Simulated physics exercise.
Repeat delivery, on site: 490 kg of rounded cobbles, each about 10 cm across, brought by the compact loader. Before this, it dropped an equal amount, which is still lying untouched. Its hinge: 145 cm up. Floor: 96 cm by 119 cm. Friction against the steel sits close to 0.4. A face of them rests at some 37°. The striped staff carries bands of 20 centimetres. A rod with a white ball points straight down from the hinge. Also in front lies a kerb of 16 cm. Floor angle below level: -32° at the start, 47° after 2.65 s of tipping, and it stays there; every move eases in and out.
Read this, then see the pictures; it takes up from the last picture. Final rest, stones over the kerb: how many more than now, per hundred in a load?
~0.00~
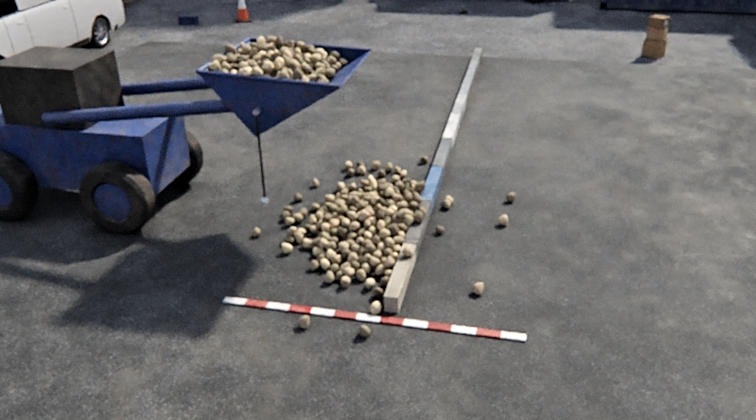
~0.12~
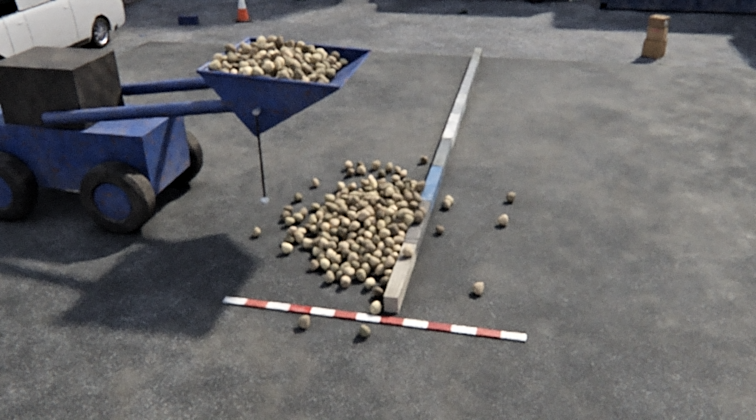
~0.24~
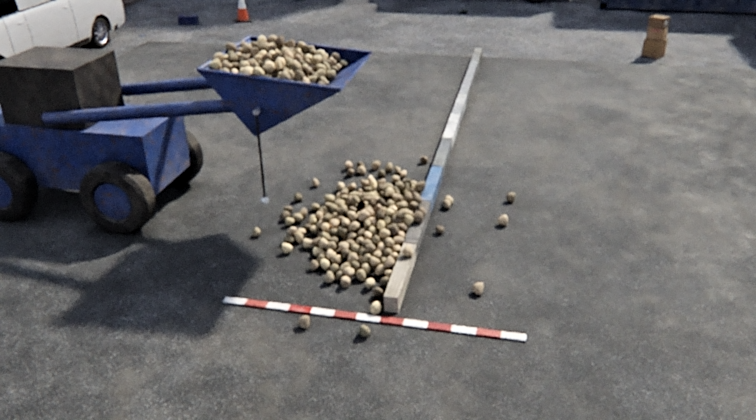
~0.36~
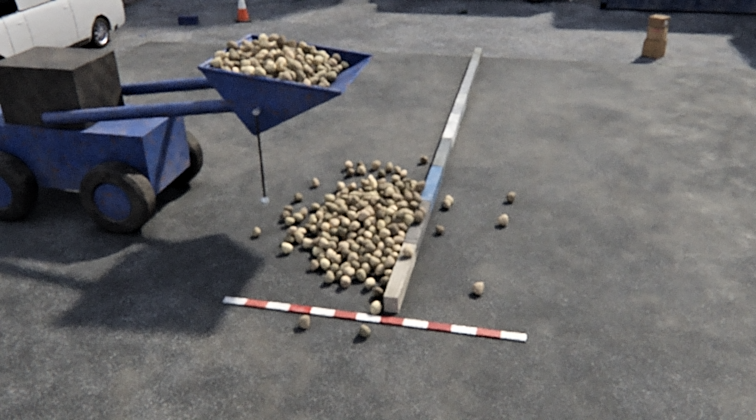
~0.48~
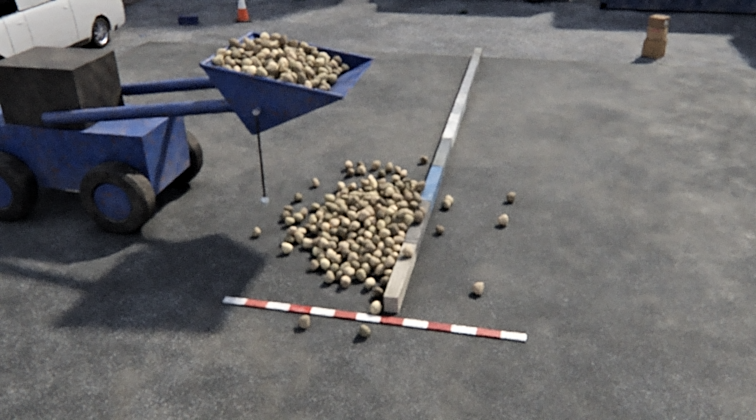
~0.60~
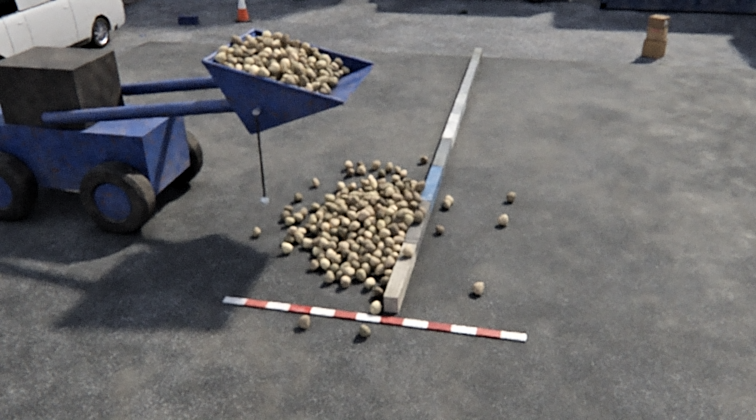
10 per hundred.
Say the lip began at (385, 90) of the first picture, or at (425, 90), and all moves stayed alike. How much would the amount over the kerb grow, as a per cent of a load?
The first would add some 55 per cent and the second some 95 per cent.
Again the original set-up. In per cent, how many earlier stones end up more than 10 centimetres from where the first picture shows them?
I'd put it at about 15 per cent.
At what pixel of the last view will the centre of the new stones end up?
Around (372, 209) in the last picture.
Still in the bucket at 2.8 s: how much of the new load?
It still holds about 0 per cent.
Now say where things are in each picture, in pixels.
In the first frame, lip at (339, 87), floor tilted -32°, highest stones at (260, 47). The earlier load is highest near (383, 207), 26 cm above ground level, 98 % on this side of the kerb, 2 % over the kerb.
In the second frame, lip at (340, 88), floor tilted -32°, highest stones at (260, 46); the stones move at 0.0 m/s on average.
In the third frame, lip at (340, 90), floor tilted -30°, highest stones at (261, 46); the stones move at 0.1 m/s on average.
In the fourth frame, lip at (341, 93), floor tilted -28°, highest stones at (260, 44); the stones move at 0.1 m/s on average.
In the fifth frame, the bucket is at -25°, its lip at (343, 97); the top of the load is at (261, 43); the stones move at 0.1 m/s on average.
In the sixth frame, the bucket is at -22°, its lip at (344, 103); the top of the load is at (259, 42); the stones move at 0.1 m/s on average.
After 2.0 s the floor is at 35°; in per cent of one load, 70 in the bucket, 129 on this side of the kerb, 2 over the kerb; the foremost stones are at (458, 223).
After 2.8 s the floor is at 47°; in per cent of one load, 0 in the bucket, 191 on this side of the kerb, 9 over the kerb; the foremost stones are at (497, 227).
After 3.1 s the floor is at 47°; in per cent of one load, 0 in the bucket, 189 on this side of the kerb, 11 over the kerb; the foremost stones are at (511, 229).
After 5.9 s the floor is at 47°; in per cent of one load, 0 in the bucket, 188 on this side of the kerb, 12 over the kerb; the foremost stones are at (516, 230). Net gain over the kerb, 10.
